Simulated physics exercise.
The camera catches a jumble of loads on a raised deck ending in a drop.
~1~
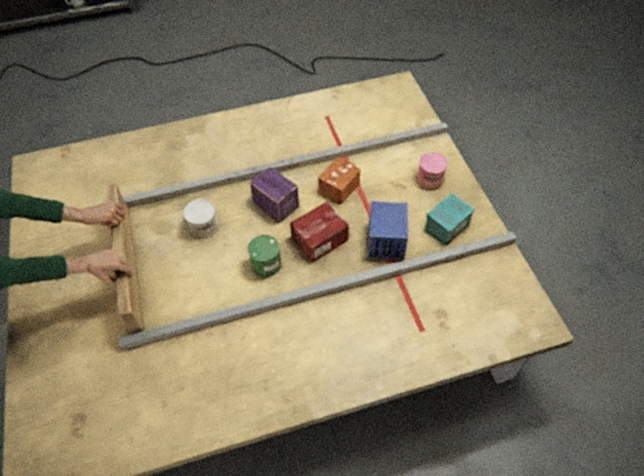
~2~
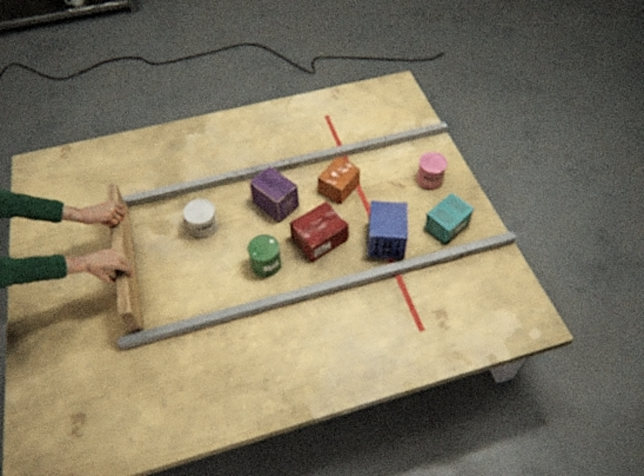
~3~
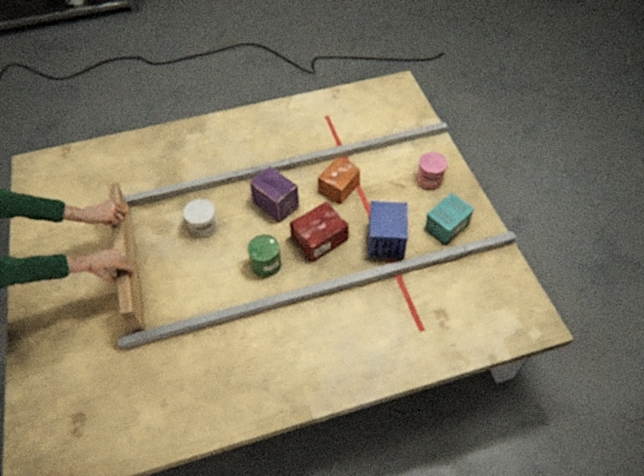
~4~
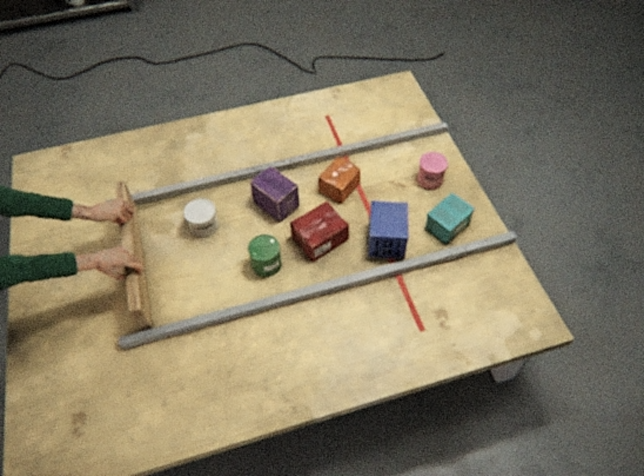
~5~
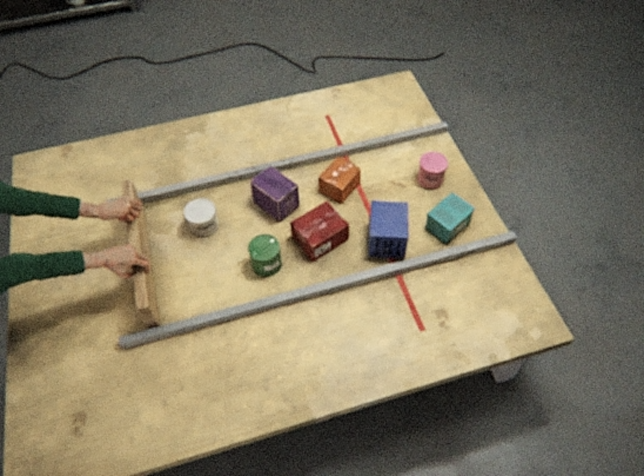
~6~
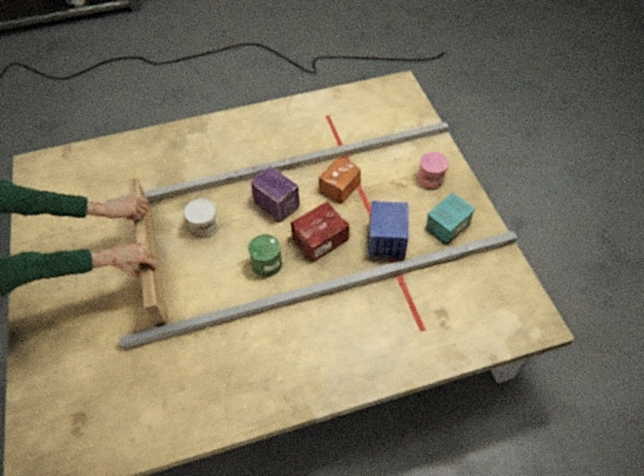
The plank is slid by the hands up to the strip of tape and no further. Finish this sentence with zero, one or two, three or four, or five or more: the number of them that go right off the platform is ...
The number of them that go right off the platform is zero.
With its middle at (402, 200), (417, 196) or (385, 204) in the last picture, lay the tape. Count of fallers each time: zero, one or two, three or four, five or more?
In order: Either one or two; 1 or 2; none at all.
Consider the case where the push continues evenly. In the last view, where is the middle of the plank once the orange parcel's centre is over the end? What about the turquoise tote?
Roughly (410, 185); for the second one, roughly (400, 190).
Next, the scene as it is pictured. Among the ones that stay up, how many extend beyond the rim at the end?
My count gives 0.
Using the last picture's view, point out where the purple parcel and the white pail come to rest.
Roughly (390, 153), and the other roughly (370, 170).
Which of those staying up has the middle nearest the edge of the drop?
The turquoise tote, it is.
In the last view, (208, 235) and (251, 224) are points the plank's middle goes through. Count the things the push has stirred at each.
It comes to 1 for the first spot, 3 for the other.
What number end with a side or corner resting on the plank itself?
The count in contact is 3.
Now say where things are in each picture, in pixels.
The first picture shows pink pail (432, 171); turquoise tote (449, 219); blue crate (388, 230); plank (125, 256); tape (368, 208).
The second picture shows turquoise tote (449, 219); plank (124, 256).
The third picture shows blue crate (388, 230); purple parcel (275, 194).
The fourth picture shows pink pail (432, 171); orange parcel (340, 180).
The fifth picture shows turquoise tote (449, 219); red parcel (320, 231).
The sixth picture shows pink pail (432, 171); turquoise tote (450, 219); blue crate (389, 230); plank (147, 250); tape (369, 208).
A little later, none off yet; pink pail at rest near (432, 171); turquoise tote at rest near (450, 219); blue crate at rest near (389, 230).
Next, none off yet; pink pail at rest near (432, 171); turquoise tote at rest near (450, 219); blue crate moving near (390, 229).
When it is over, the number that fall off is zero.
